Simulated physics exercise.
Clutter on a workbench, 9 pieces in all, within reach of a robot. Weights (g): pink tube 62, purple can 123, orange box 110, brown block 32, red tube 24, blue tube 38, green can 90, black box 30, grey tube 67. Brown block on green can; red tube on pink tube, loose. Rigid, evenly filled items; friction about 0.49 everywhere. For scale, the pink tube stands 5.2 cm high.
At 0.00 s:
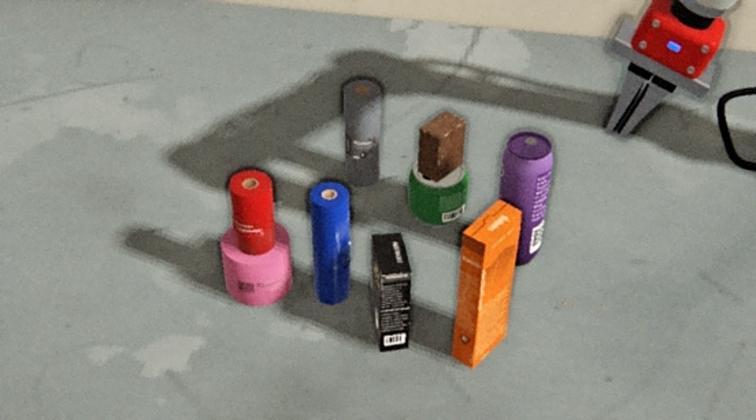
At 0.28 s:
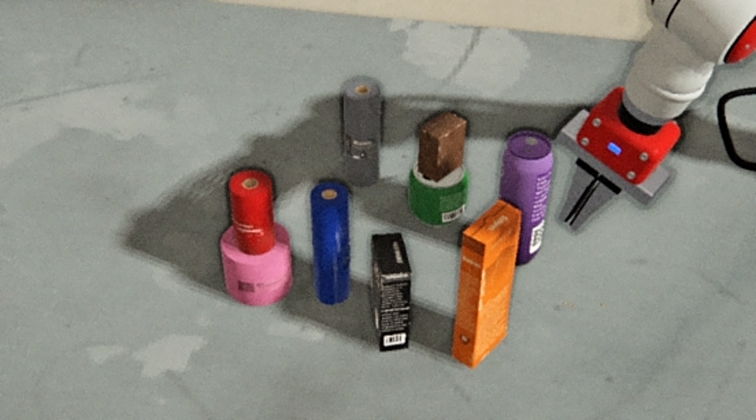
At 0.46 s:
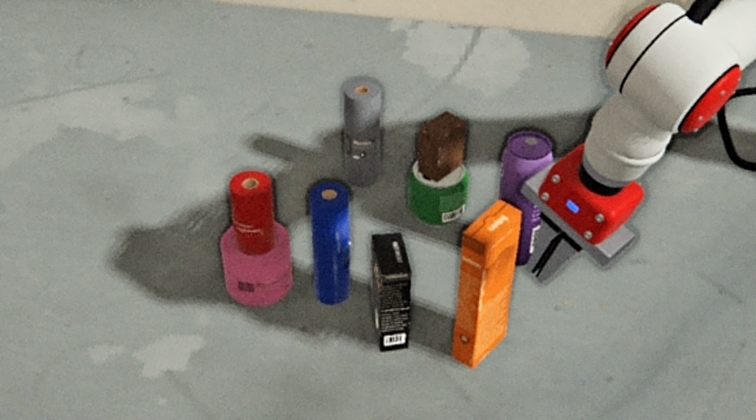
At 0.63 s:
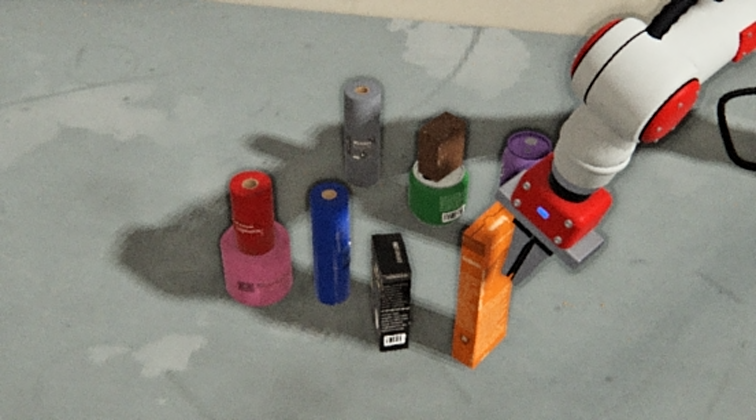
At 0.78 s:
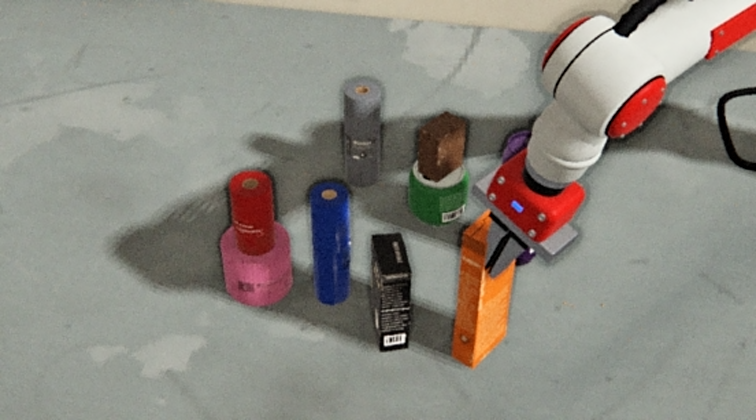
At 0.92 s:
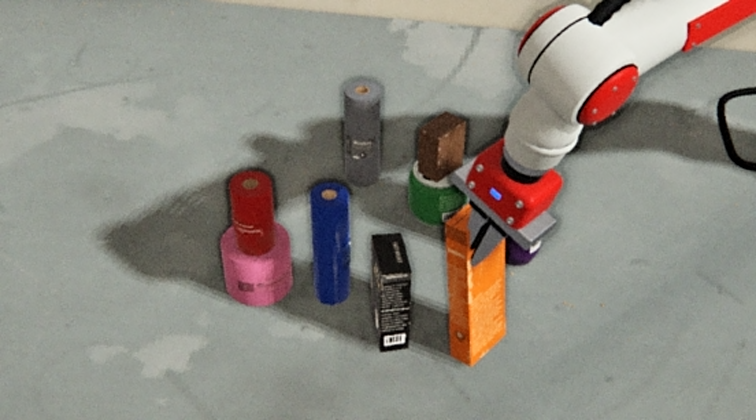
A white and red robot arm moved in from the upper right over a cluster of colourful tubes, cans and boxes, passed in front of the purple can, and tilted the orange box slightly left.
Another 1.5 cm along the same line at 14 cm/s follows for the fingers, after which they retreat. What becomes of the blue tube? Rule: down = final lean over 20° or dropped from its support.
It is bowled over by the nudge.
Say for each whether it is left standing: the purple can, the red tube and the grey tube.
Purple can erect, red tube erect, grey tube erect.
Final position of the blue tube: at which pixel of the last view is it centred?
It settles near (302, 241).
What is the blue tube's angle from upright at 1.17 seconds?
0 degrees or so off vertical.
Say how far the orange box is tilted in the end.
Roughly 90 degrees.
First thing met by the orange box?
The blue tube.
Around 1.17 s, off upright orange box 34°, black box 6°.
Around 1.47 s, blue tube and orange box touch at 1.24 s; red tube and blue tube touch at 1.28 s; off upright orange box 90°, black box 90°, blue tube 20°.
Around 1.92 s, off upright blue tube 90°, orange box 90°, black box 90°.
At rest, past 20° or fallen, orange box, black box and blue tube. Standing, purple can, green can, grey tube, pink tube, brown block and red tube.
